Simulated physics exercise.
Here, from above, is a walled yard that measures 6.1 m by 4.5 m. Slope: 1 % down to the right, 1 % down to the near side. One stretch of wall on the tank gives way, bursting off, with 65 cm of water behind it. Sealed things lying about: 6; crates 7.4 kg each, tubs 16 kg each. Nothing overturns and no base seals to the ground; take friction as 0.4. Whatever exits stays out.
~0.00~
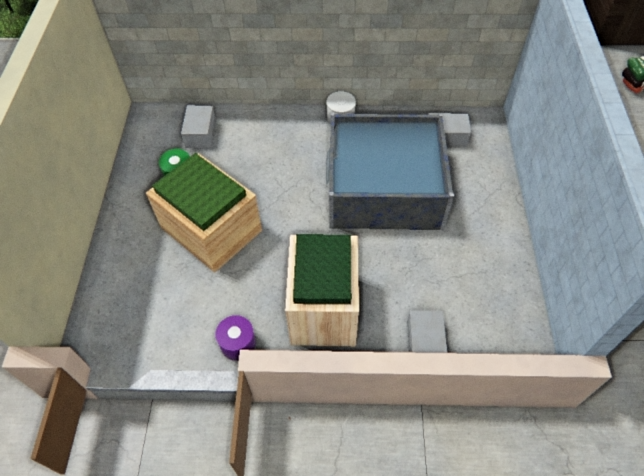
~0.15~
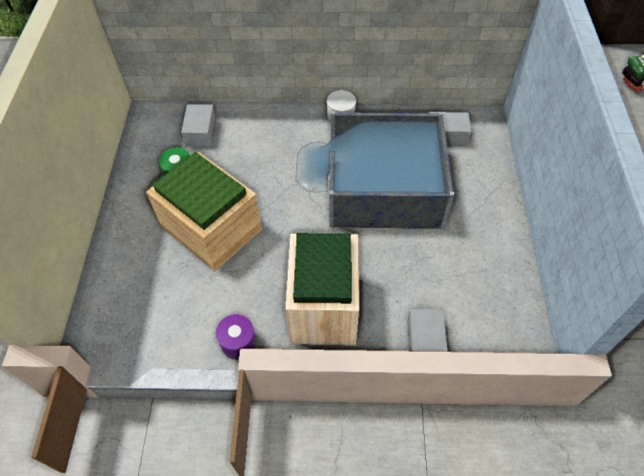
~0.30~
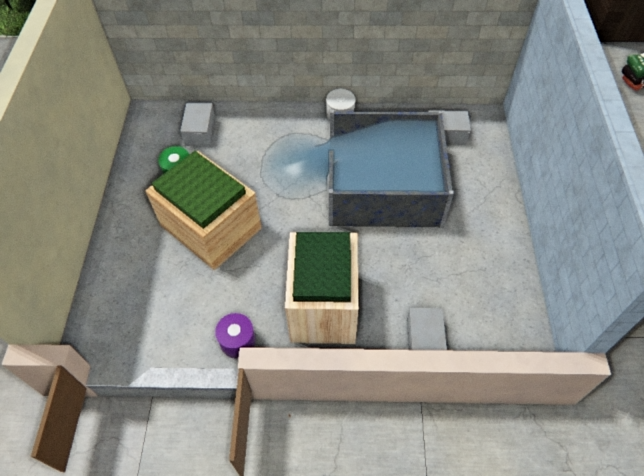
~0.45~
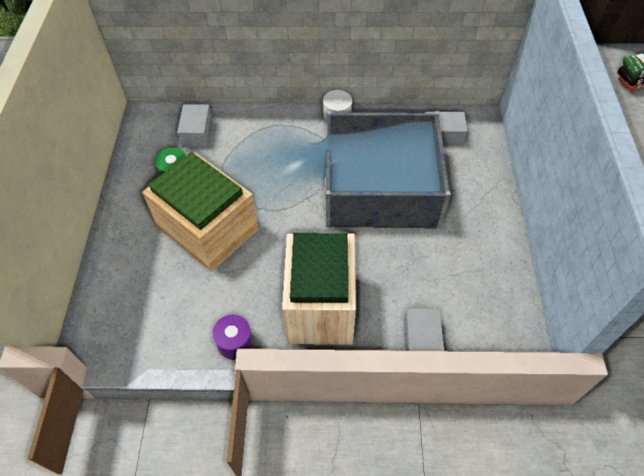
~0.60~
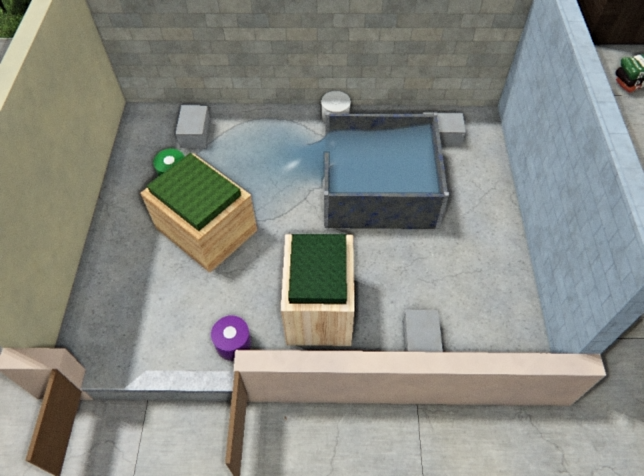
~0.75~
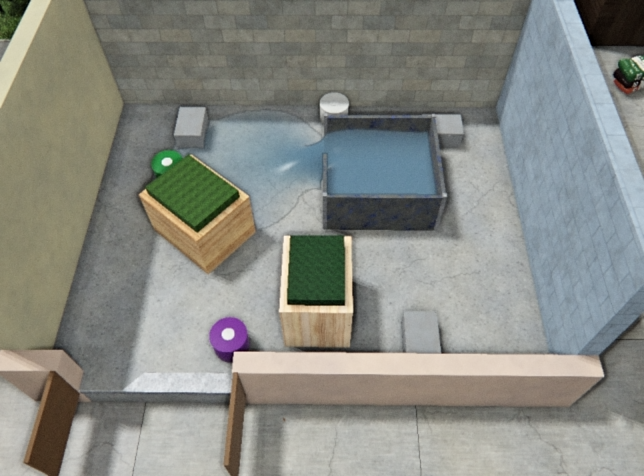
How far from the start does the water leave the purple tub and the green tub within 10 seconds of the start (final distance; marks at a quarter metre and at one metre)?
The purple tub ends up pretty much in place; the green tub ends up well clear of its start.
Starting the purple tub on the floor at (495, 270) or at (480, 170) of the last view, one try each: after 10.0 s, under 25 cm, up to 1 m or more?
I'd say it does not really move on the first try and it does not really move on the second.
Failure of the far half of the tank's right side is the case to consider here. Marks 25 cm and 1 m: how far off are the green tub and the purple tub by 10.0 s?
Green tub: Essentially stationary; purple tub: Essentially stationary.
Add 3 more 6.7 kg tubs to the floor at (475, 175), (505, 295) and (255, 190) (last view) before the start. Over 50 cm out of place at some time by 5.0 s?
Respectively: Smaller, smaller, greater.
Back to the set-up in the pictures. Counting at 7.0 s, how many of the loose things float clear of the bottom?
I count 1.
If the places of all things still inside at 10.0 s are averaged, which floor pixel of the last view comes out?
They're centred close to (320, 255).
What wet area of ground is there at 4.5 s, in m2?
Near 18 m2 in all.
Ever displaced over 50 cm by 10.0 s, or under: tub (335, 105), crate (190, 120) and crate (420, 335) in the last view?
Within, beyond, within.
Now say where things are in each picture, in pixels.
The first frame shows the purple tub at (234, 332), on the bottom; the green tub at (174, 160), on the bottom; water covers 2.0 m2; 0 of 6 have shifted.
The second frame shows the purple tub at (234, 331) rests on the ground; the green tub at (175, 159) rests on the ground; water covers 2.5 m2; 0 of 6 have shifted.
The third frame shows the purple tub at (234, 330), on the bottom; the green tub at (174, 158) rests on the ground; water covers 3.1 m2; 0 of 6 have shifted.
The fourth frame shows the purple tub at (231, 331), on the bottom; the green tub at (171, 159), on the bottom; water covers 3.9 m2; 0 of 6 have shifted.
The fifth frame shows the purple tub at (230, 332), on the bottom; the green tub at (169, 160) rests on the ground; water covers 5.0 m2; 0 of 6 have shifted.
The sixth frame shows the purple tub at (228, 334) rests on the ground; the green tub at (167, 162) rests on the ground; 5.7 m2 under water; 0 of 6 have shifted.
After 2.0 s the purple tub is near (228, 334), 0.0 m from its start, aground; the green tub is near (108, 177), 0.8 m from its start, aground; 0 of 6 are out; 1 afloat.
After 4.5 s the purple tub is near (228, 334), 0.0 m from its start, aground; the green tub is near (125, 298), 2.2 m from its start, aground; 0 of 6 are out; 1 afloat.
After 7.0 s the purple tub is near (228, 334), 0.0 m from its start, aground; the green tub is near (153, 330), 2.6 m from its start, aground; 0 of 6 are out; 1 afloat.
After 10.0 s the purple tub is near (228, 334), 0.0 m from its start, aground; the green tub is near (153, 330), 2.6 m from its start, aground; 0 of 6 are out; 1 afloat.
